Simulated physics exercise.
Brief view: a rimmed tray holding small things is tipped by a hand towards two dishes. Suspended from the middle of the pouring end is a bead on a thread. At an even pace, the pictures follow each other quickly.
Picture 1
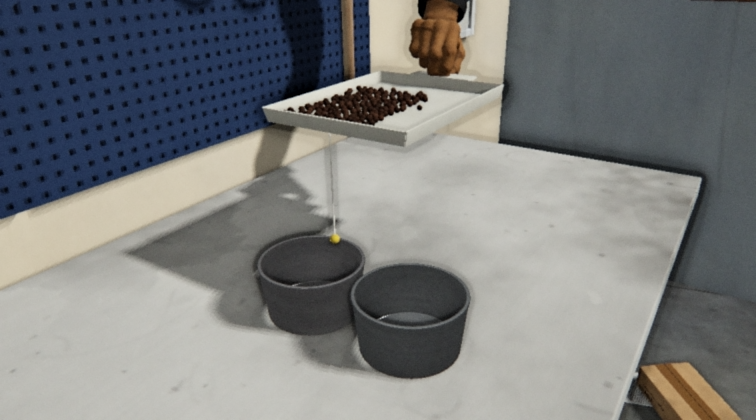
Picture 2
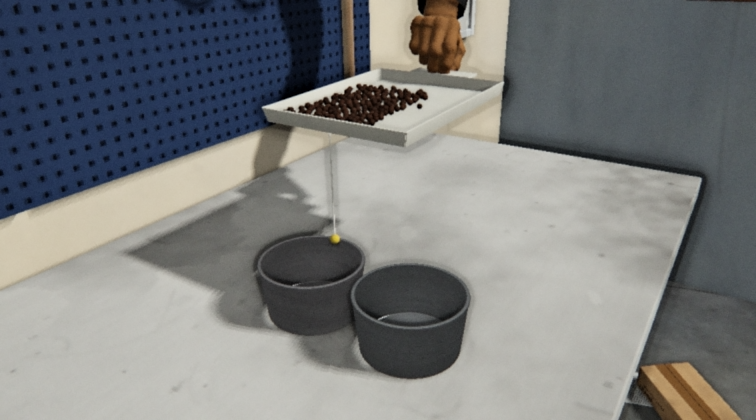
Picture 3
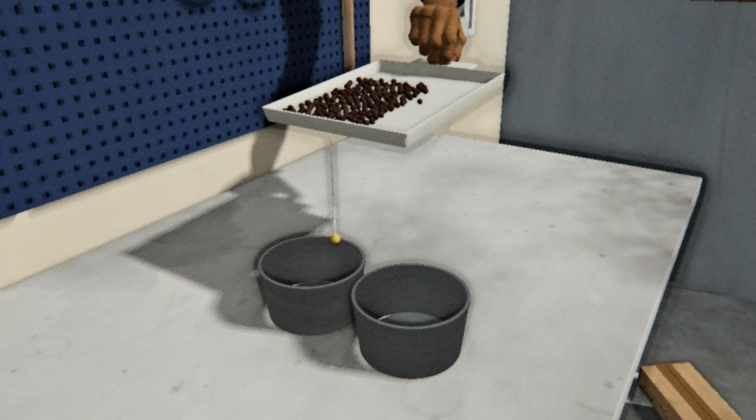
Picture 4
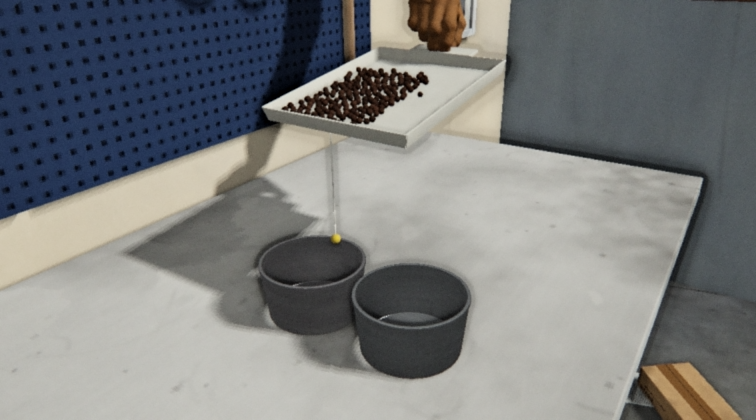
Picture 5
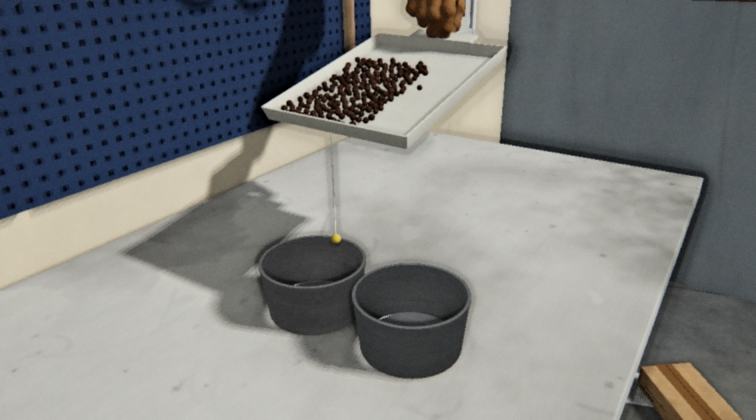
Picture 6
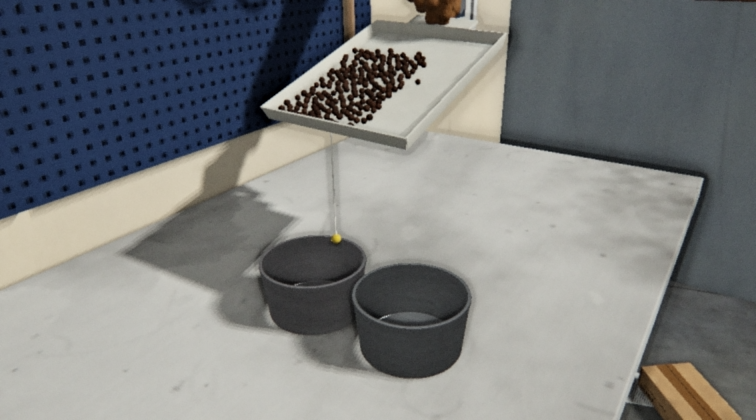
On a pale worktop, a hand gradually tilts a tray of allspice berries above two dark dishes.
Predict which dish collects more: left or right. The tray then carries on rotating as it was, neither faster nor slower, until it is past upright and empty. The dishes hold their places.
The dish on the left is going to receive more.
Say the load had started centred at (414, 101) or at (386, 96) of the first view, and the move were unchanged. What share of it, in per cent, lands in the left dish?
Around 40 in a hundred the first time, around 50 in a hundred the second.
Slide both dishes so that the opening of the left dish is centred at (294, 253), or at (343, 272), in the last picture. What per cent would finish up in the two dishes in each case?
80 and 70 in a hundred, in turn.
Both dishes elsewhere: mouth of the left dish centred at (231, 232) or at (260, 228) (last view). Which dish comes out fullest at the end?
Case one: The dish at right. Case two: The dish at right.
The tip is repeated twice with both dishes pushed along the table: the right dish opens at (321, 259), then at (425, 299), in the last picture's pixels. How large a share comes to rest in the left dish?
It would be near 0 per cent first and near 60 per cent second.
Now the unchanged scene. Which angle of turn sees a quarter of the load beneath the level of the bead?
The angle is around 95°.
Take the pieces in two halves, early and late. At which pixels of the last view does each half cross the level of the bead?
Early half: (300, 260); late half: (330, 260).
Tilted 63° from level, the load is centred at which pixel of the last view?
Its middle sits at about pixel (331, 102).
Shortly afterwards, tray tipped steeply; all but a few on the tray; only a few in the air.
Next, tray tipped past a quarter turn; a little on the tray; a little in the right dish; near a third in the left dish; a little outside both; near a third in the air.
Some moments later, tray tipped past a quarter turn; near a quarter in the right dish; near half in the left dish; near a quarter outside both.
In the end, tray tipped past a quarter turn; near a quarter in the right dish; near half in the left dish; near a quarter outside both.
